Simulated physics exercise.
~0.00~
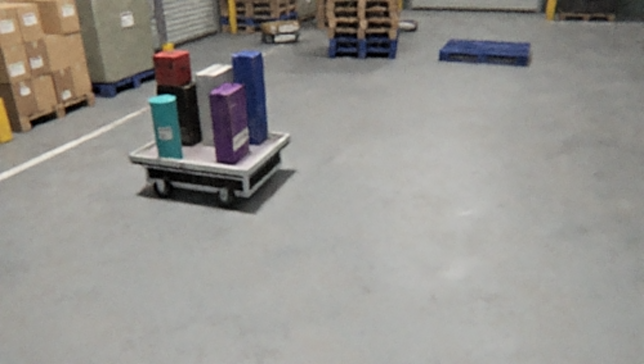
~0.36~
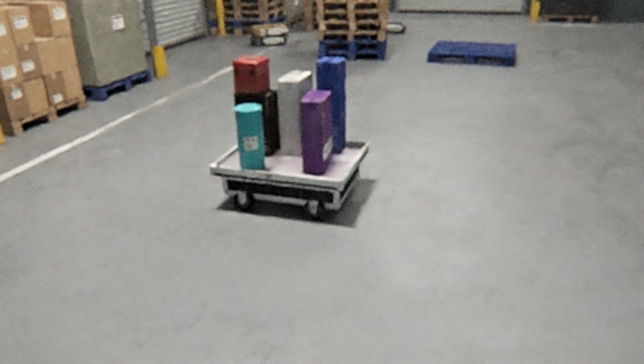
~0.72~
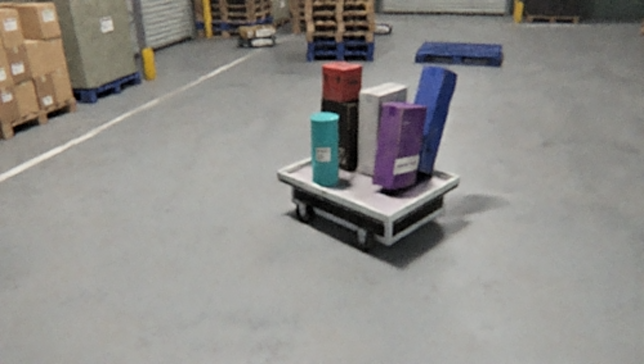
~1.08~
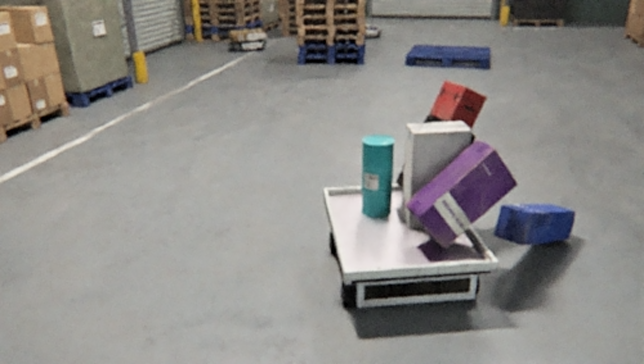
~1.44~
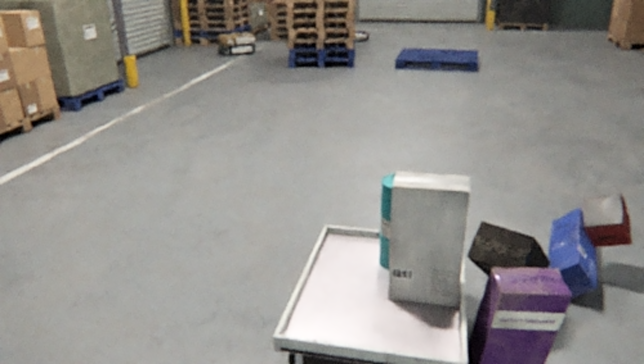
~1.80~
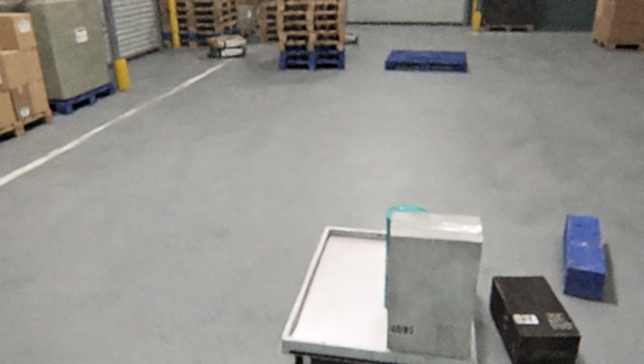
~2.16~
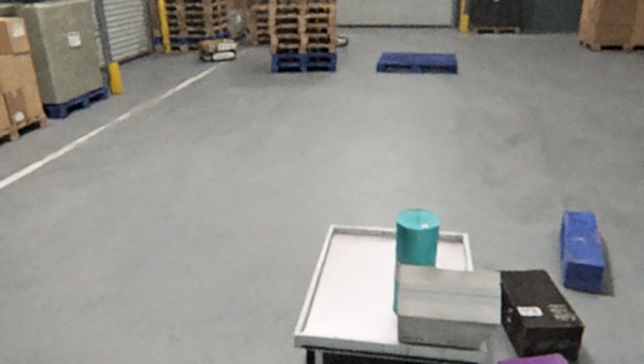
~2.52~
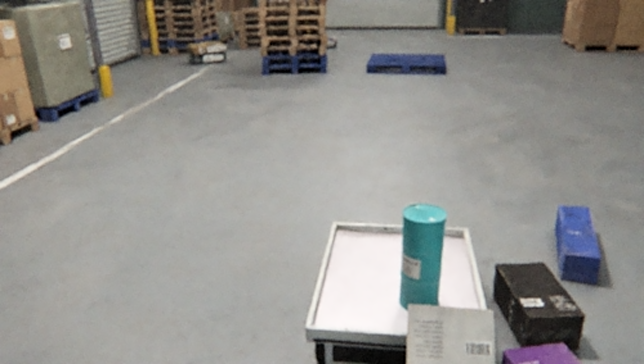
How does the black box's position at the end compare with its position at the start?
At the start the black box stands upright on the cart beneath the red toolbox. At the end it lies on its side on the floor to the right of the cart.
